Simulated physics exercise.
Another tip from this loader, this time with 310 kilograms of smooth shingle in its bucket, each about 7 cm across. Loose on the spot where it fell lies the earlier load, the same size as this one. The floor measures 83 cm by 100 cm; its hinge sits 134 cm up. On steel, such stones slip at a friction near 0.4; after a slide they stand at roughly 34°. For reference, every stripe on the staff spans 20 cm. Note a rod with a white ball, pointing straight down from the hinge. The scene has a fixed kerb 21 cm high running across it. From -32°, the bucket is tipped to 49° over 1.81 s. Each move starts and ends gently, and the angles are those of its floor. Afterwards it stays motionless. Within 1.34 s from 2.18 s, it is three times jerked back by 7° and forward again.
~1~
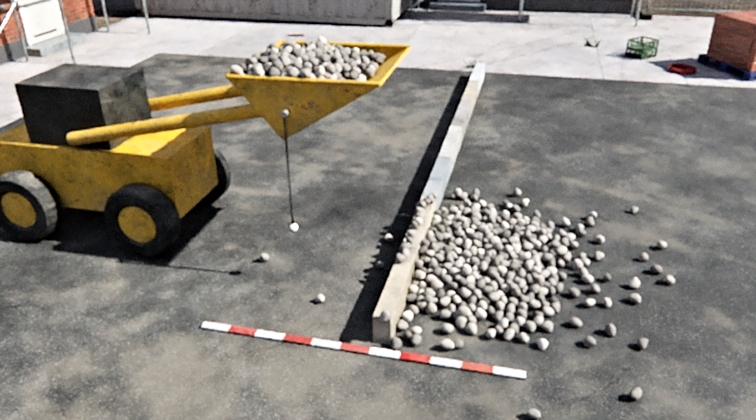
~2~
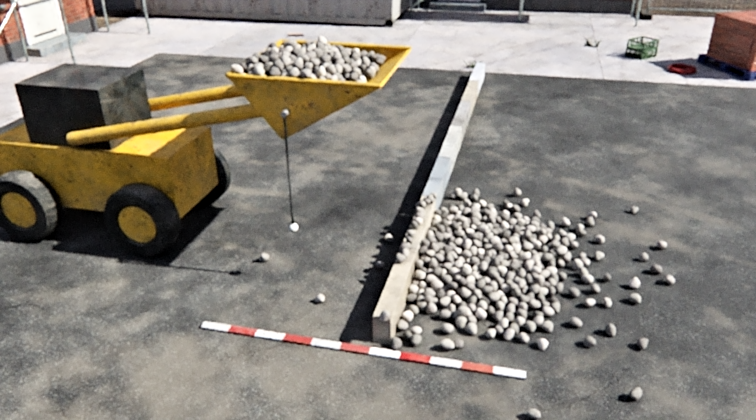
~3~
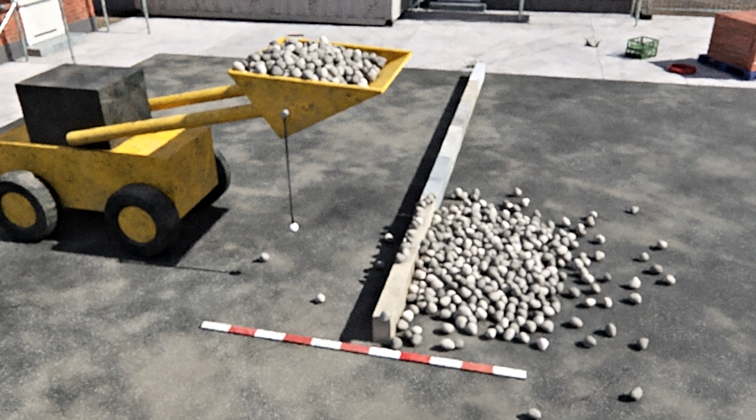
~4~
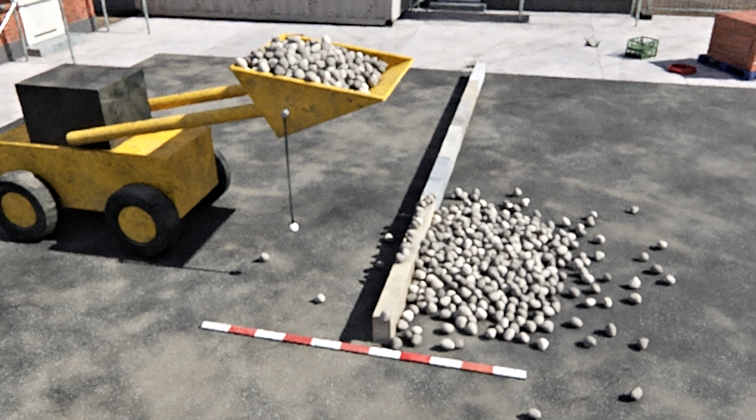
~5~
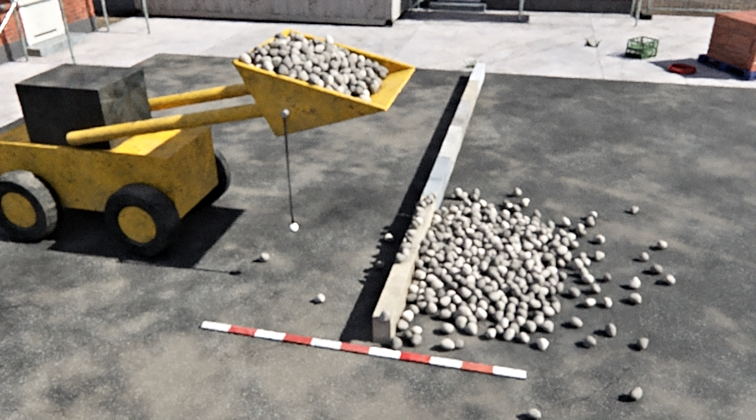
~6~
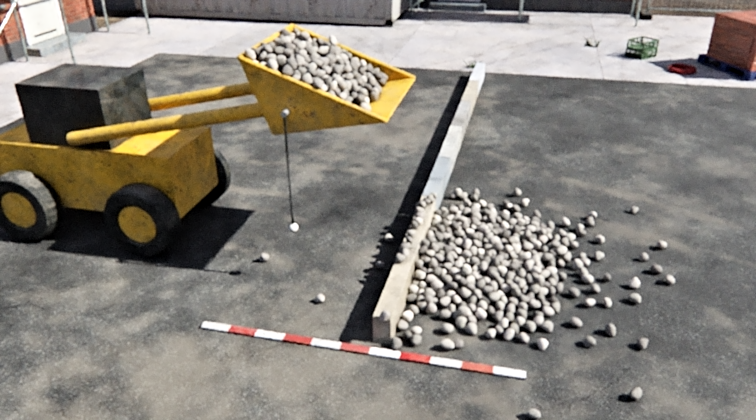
The footage shows a yellow loader holding a raised bucket full of grey stones beside a low kerb, with a loose pile of stones beyond it; the bucket slowly tilts forward to the right, its lip lowering slightly.
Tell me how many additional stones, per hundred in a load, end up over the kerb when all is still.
Some 34 in every hundred.
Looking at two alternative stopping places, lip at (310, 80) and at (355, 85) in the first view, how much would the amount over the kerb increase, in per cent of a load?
Near 0 per cent from the first place, 5 from the second.
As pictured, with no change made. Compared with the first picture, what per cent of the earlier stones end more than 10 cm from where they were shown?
I'd put it at about 5 per cent.
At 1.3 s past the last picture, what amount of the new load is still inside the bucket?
It holds some 5 percent.
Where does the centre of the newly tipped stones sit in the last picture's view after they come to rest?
They end up centred around (395, 245).
Then, 0.8 s after the last picture the floor is at 36°; in per cent of one load, 78 in the bucket, 25 on this side of the kerb, 98 over the kerb; the foremost stones are at (647, 270).
Then, 1.3 s after the last picture the floor is at 49°; in per cent of one load, 3 in the bucket, 73 on this side of the kerb, 125 over the kerb; the foremost stones are at (647, 270).
Then, 3.4 s after the last picture the floor is at 49°; in per cent of one load, 0 in the bucket, 69 on this side of the kerb, 131 over the kerb; the foremost stones are at (647, 270).
Then, 5.9 s after the last picture the floor is at 49°; in per cent of one load, 0 in the bucket, 69 on this side of the kerb, 131 over the kerb; the foremost stones are at (647, 270). Net gain over the kerb, 34.
